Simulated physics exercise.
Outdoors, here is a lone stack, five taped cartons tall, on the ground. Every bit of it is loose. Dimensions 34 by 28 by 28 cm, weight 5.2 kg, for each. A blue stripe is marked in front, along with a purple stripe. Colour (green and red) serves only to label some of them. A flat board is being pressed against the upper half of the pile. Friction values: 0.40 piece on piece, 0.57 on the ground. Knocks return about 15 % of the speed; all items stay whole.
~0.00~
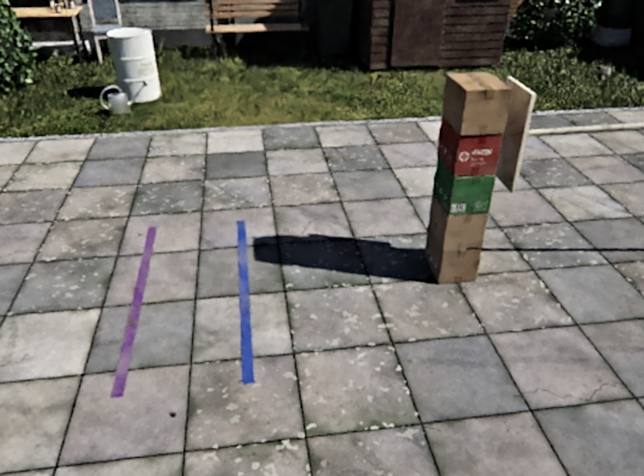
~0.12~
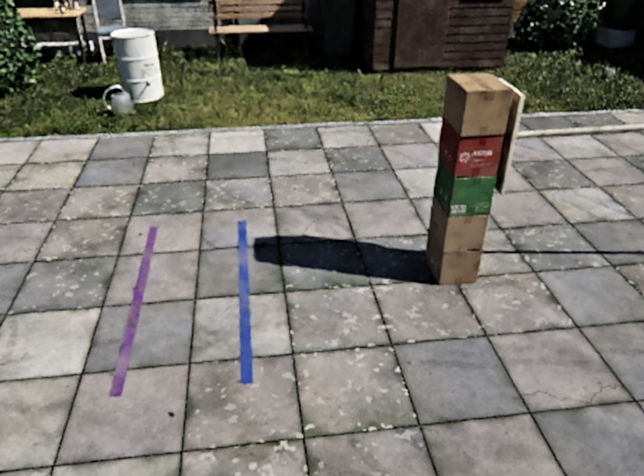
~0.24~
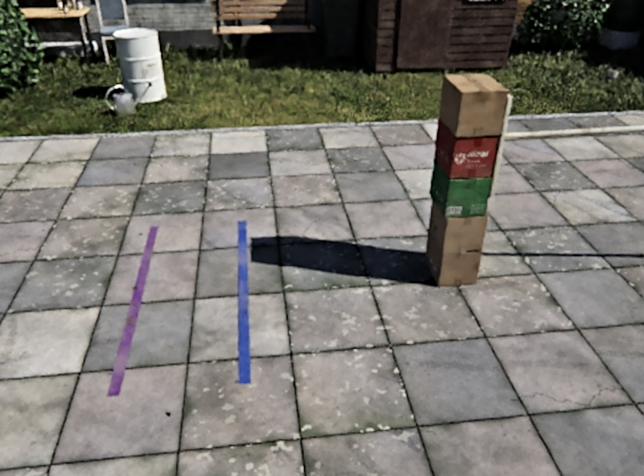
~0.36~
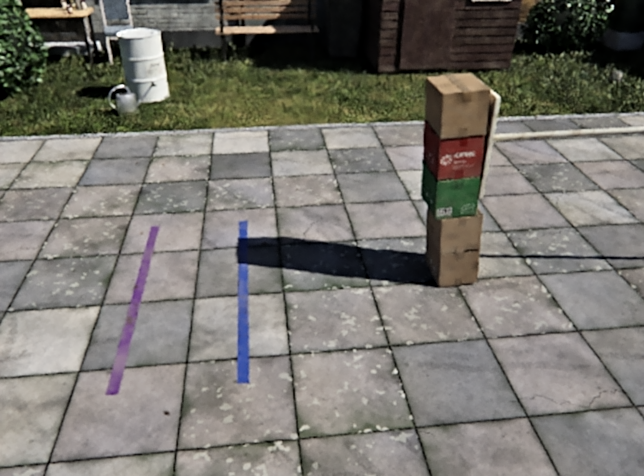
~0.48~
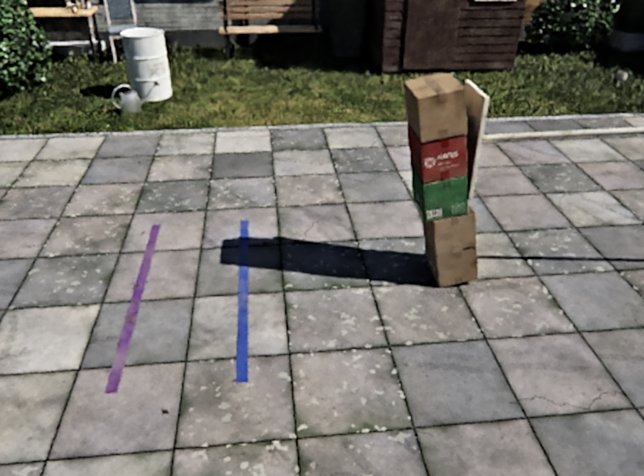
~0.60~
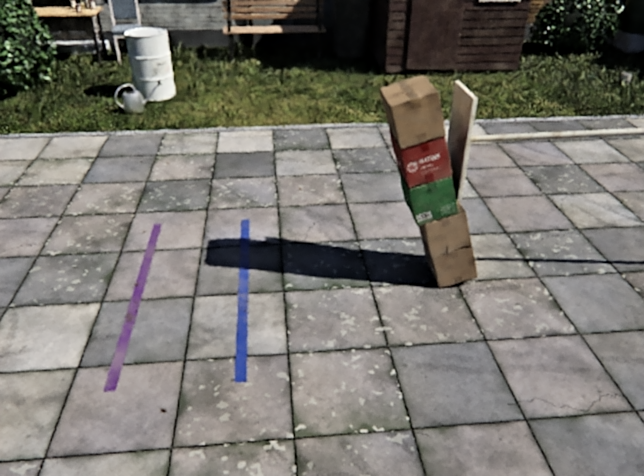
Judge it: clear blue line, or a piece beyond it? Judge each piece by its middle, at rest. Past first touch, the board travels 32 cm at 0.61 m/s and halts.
Beyond the line you'll find a piece.
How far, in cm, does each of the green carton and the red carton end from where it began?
Green ends up some 100 cm away; red ends up some 150 cm away.
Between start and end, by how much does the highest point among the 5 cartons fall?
I'd put it at around 110 cm.
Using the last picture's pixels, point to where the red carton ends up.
It comes to rest around (272, 267) in the last view.
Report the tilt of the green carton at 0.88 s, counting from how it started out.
Near 40 degrees from how it began.
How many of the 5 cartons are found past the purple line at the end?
I count 0 of them.
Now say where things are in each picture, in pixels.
In the first picture (we follow the side turned to the camera; the camera moves round a little), board (526, 132) 12 cm short; blue line, near end, (247, 360); purple line, near end, (122, 373); green carton (472, 196); red carton (478, 156); no piece has moved.
In the second picture, board (515, 134) 49 mm short; red carton (479, 157).
In the third picture, board (503, 136) 24 mm in; green carton (468, 199) displaced 29 mm; red carton (475, 158) displaced 25 mm; 3 stirred so far.
In the fourth picture, board (492, 137) 10 cm in; red carton (461, 159) tipped 4°; green carton (458, 199) tipped 4°; steepest lean 4°, the carton at (461, 236); 5 stirred so far.
In the fifth picture, board (481, 137) 17 cm in; red carton (445, 160) tipped 10°; green carton (446, 200) tipped 10°; steepest lean 10°, the carton at (443, 117); 5 stirred so far.
In the sixth picture, board (469, 138) 24 cm in; blue line, near end, (241, 359); purple line, near end, (116, 367); red carton (427, 163) tipped 17°; green carton (435, 202) tipped 17°; 5 stirred so far.
Around 0.70 s, none of the 5 cartons past the blue line, 5 disturbed; red carton tipped 23°; green carton tipped 23°.
Around 0.88 s, none of the 5 cartons past the blue line, 5 disturbed; red carton tipped 39°, 15 cm lower; green carton tipped 39°, 9 cm lower.
Around 1.06 s, none of the 5 cartons past the blue line, 5 disturbed; green carton tipped 63°, 31 cm lower; red carton tipped 63°, 45 cm lower.
Around 1.24 s, 1 of the 5 cartons past the blue line; green carton on its side; red carton on its side.
Finally (1.8 s), 1 of the 5 cartons past the blue line; green carton on its side; red carton on its side. The farthest middle lies 18 cm beyond that line. Seen by the last camera, middles, green carton near (328, 264), red carton near (272, 267).
